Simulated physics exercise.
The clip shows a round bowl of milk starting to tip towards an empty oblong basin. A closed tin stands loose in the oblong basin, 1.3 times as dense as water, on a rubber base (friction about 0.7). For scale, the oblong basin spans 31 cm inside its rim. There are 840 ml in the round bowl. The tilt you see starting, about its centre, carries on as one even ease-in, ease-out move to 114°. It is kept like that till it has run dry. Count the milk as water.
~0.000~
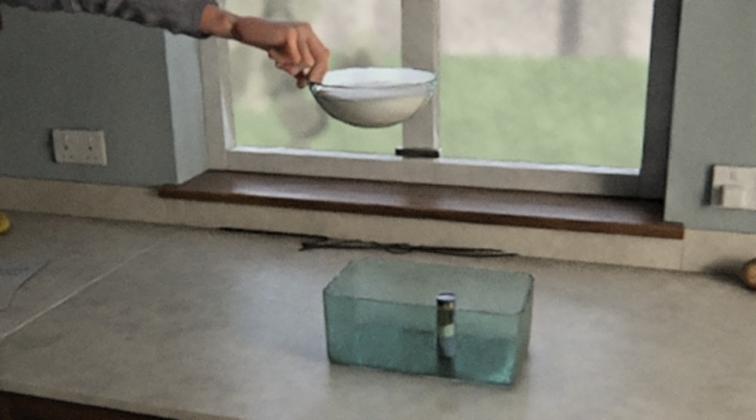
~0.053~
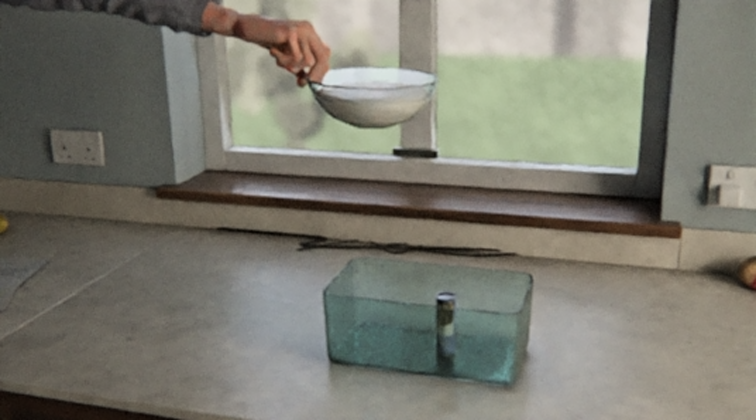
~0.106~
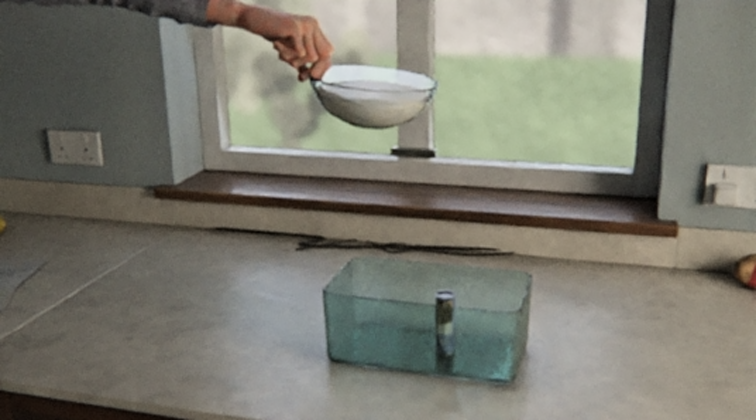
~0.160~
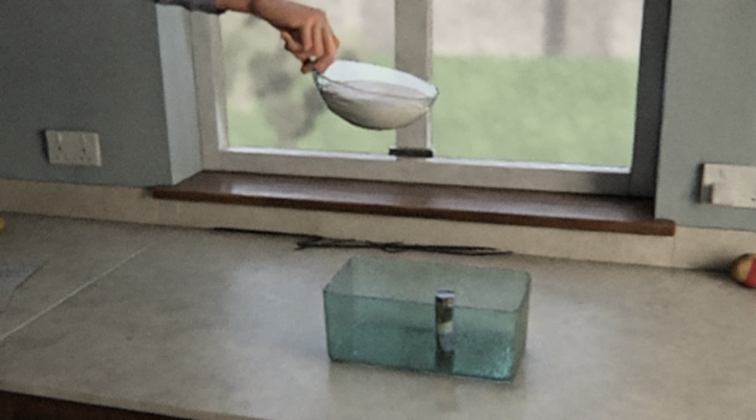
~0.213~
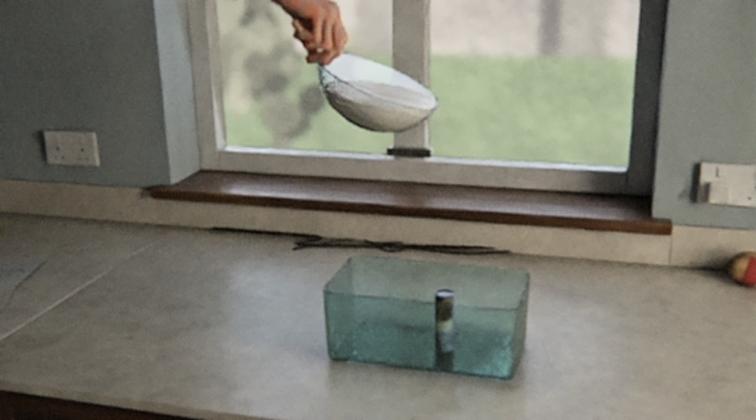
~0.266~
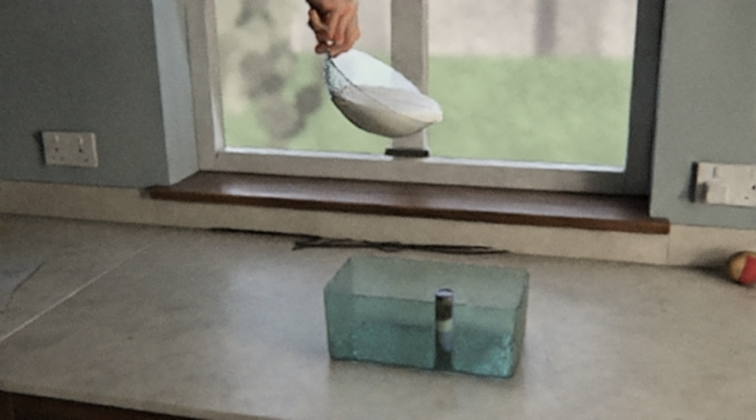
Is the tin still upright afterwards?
It falls.
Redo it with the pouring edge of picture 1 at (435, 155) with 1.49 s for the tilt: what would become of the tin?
Then it keeps standing.
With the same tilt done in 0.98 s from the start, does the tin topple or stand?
Then it goes over.
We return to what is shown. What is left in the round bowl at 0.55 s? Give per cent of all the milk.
Near 1 in a hundred.
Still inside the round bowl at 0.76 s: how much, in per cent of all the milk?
Some 0 per cent.
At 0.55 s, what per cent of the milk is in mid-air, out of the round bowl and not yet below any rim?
Near 72 in a hundred.
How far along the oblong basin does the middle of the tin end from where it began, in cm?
Some 7.5 cm.
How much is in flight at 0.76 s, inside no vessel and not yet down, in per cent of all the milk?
Near 28 in a hundred.
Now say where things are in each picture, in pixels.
In the first picture, it leans 0°; its right rim is at (436, 80); the milk meets the walls at (319, 88) and (430, 92); the oblong basin's rim runs from (338, 276) to (528, 295); the tin's top is at (447, 299).
In the second picture, it leans 2°; its right rim is at (436, 82); the milk meets the walls at (320, 88) and (430, 94).
In the third picture, it leans 6°; its right rim is at (436, 88); the milk meets the walls at (320, 85) and (430, 96).
In the fourth picture, it leans 13°; its right rim is at (437, 97); the milk meets the walls at (323, 83) and (432, 100).
In the fifth picture, it leans 23°; its right rim is at (437, 108); the milk meets the walls at (328, 83) and (436, 104).
In the sixth picture, it leans 34°; its right rim is at (434, 121); the milk meets the walls at (335, 87) and (422, 106); 6 per cent is over the edge.
Then, 0.55 s in, the tilt is 99° and 1 per cent is still to pour; the tin stands where it began.
Then, 0.76 s in, the tilt is 114° and 0 per cent is still to pour; the tin leans 21°.
Then, 0.98 s in, the tilt is 114° and 0 per cent is still to pour; the tin lies on its side.
Then, 1.22 s in, the tilt is 114° and 0 per cent is still to pour; the tin lies on its side.
Finally, the tin lies on its side.
